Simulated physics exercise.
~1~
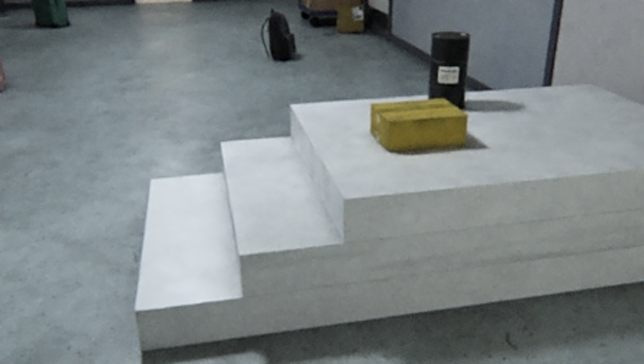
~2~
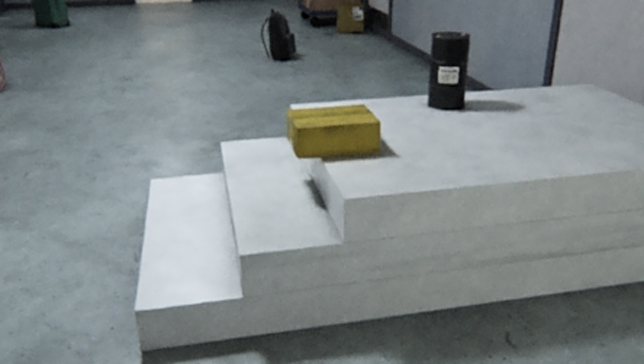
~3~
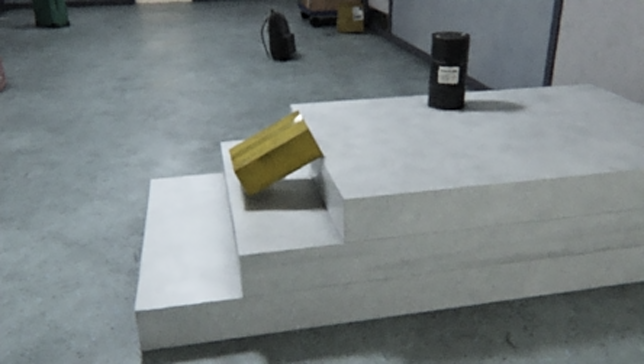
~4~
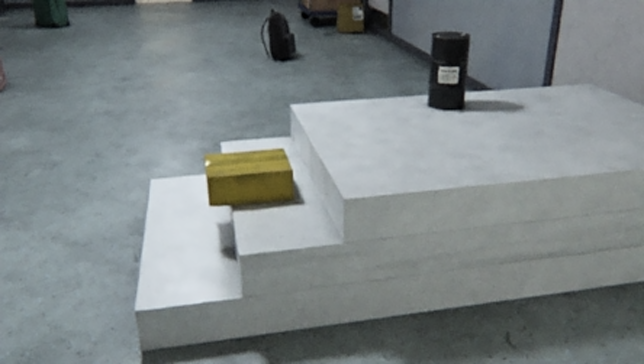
On pale steps, a yellow box slides left past a black canister's side, tips down one step, and settles overhanging its edge.
